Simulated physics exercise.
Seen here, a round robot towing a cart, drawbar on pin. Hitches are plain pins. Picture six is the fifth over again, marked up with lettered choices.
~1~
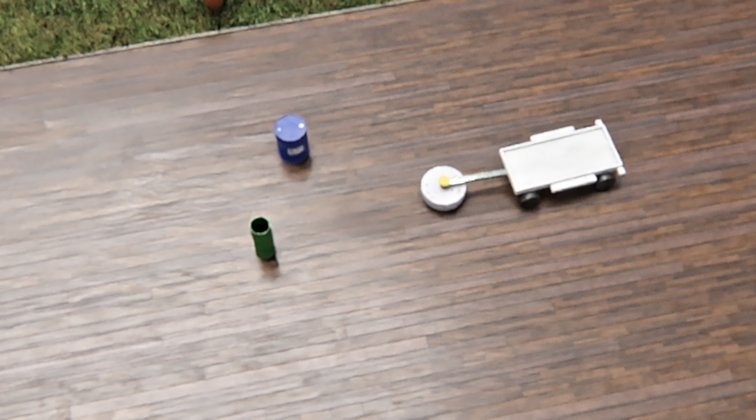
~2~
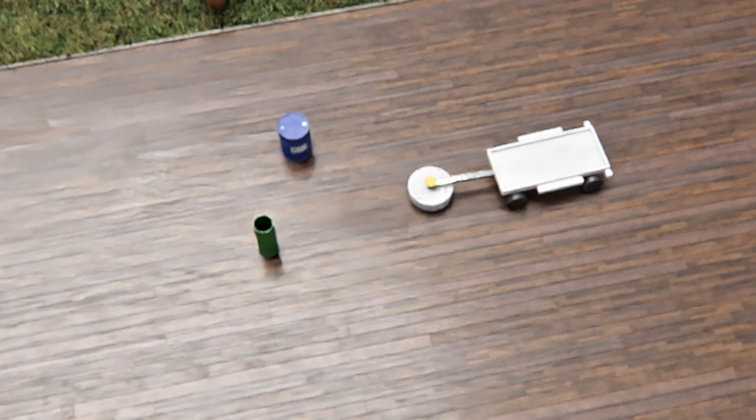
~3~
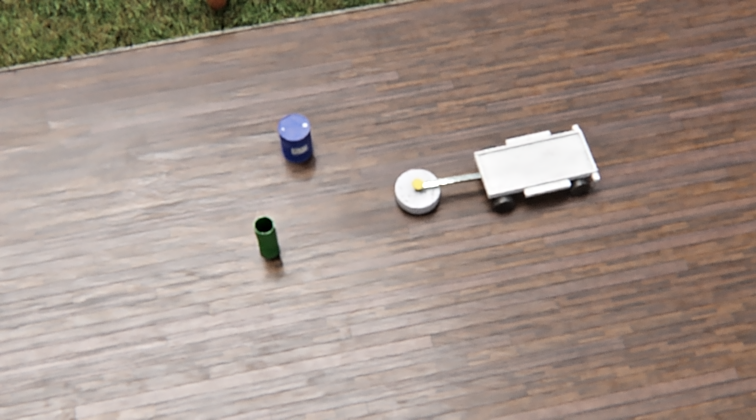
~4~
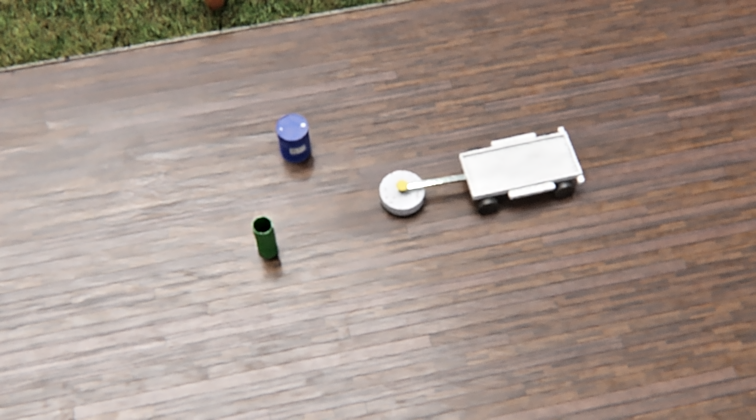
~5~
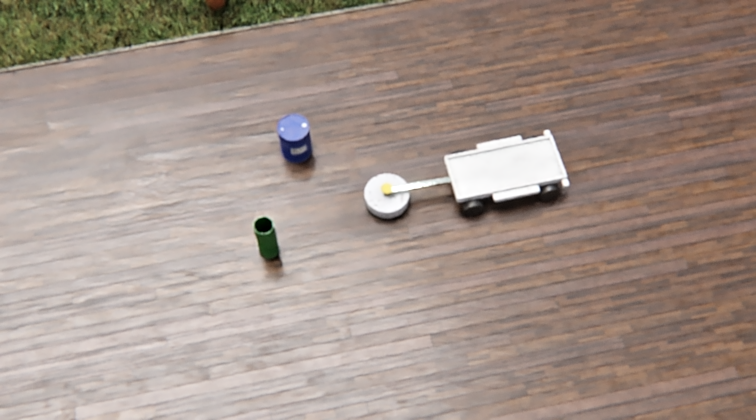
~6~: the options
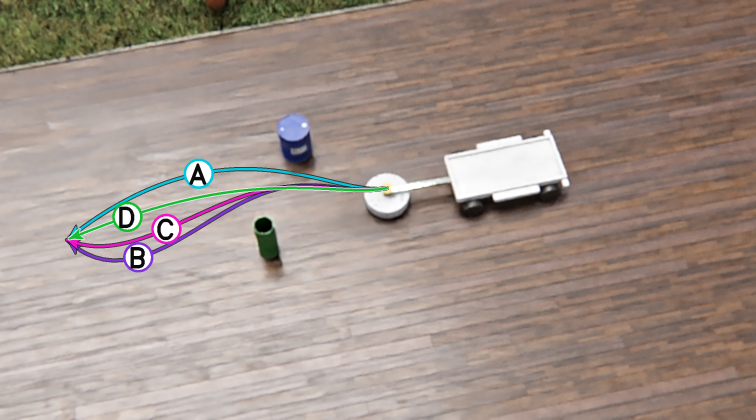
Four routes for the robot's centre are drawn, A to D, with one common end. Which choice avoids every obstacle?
With D nothing is hit.
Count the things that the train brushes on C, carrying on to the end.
One.
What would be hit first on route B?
It meets the green post.
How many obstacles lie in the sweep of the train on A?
One.
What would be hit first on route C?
The green post.
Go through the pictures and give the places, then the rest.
In the first frame, green post (266, 250); blue keg (294, 150); robot (444, 187).
In the second frame, robot (430, 187); white cart (548, 160); green post (269, 249).
In the third frame, robot (418, 190); white cart (535, 163); green post (270, 250).
In the fourth frame, robot (402, 191); white cart (520, 165); green post (268, 250).
In the fifth frame, robot (387, 194); white cart (505, 168); green post (269, 250); blue keg (297, 150).
On the marked copy, A from (387, 188) via (224, 170) to (69, 238); B from (387, 188) via (224, 213) to (69, 241); C from (387, 188) via (222, 204) to (67, 240); D from (387, 188) via (227, 192) to (70, 239).
With D. Early on, robot (276, 195), cart (396, 181).
Further on, robot (166, 212), cart (285, 190).
At the end, robot (70, 246), cart (189, 208); nothing has been touched.
As for the rest, A meets the blue keg; B meets the green post; C meets the green post.
